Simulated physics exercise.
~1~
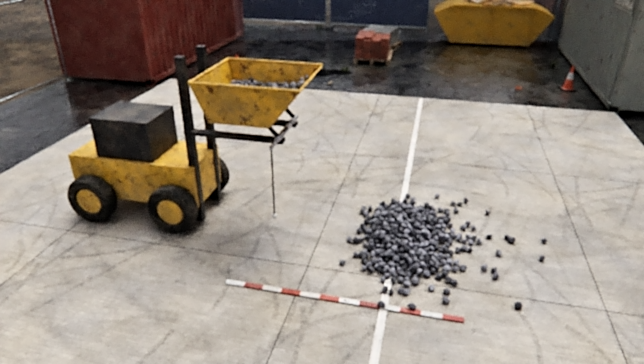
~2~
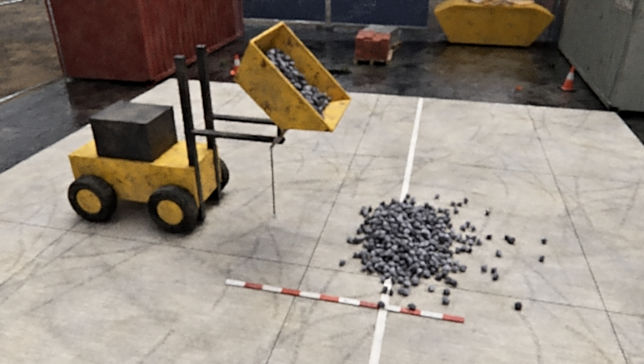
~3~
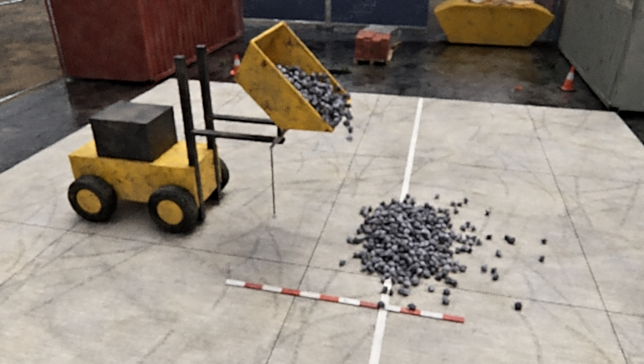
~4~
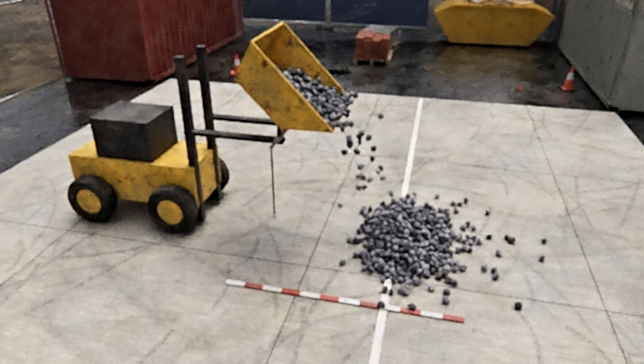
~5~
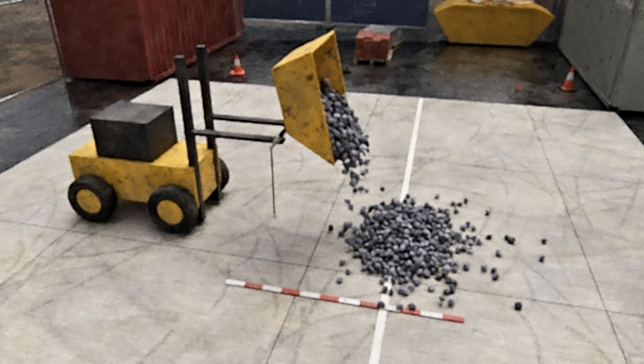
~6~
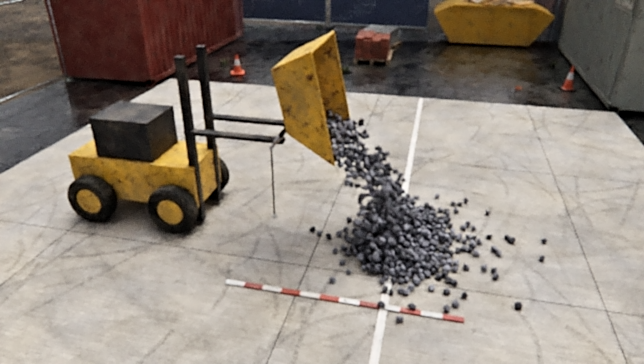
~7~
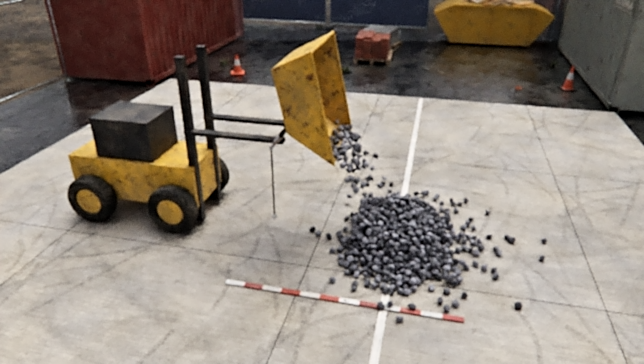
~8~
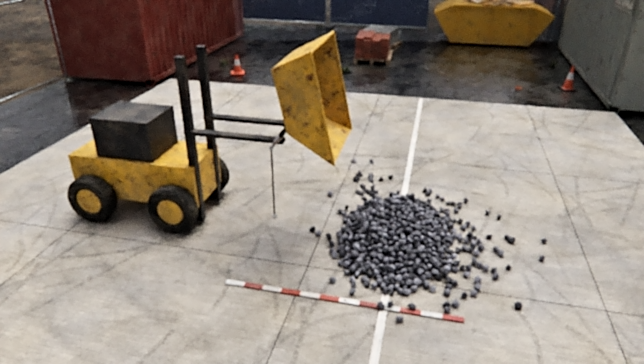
A yellow skip full of dark grey stones sits raised on the black forks of a small yellow vehicle at left, seen from above in a paved yard. Beyond it are a red container, another yellow skip and orange cones; a heap of similar stones lies across a white line, near a red and white striped pole. The skip tips to the right, and stones slide to its lip and begin dropping. It then tips more steeply, and the rest pour onto the heap. Finally the skip hangs empty above a broader heap spread over both sides of the line.
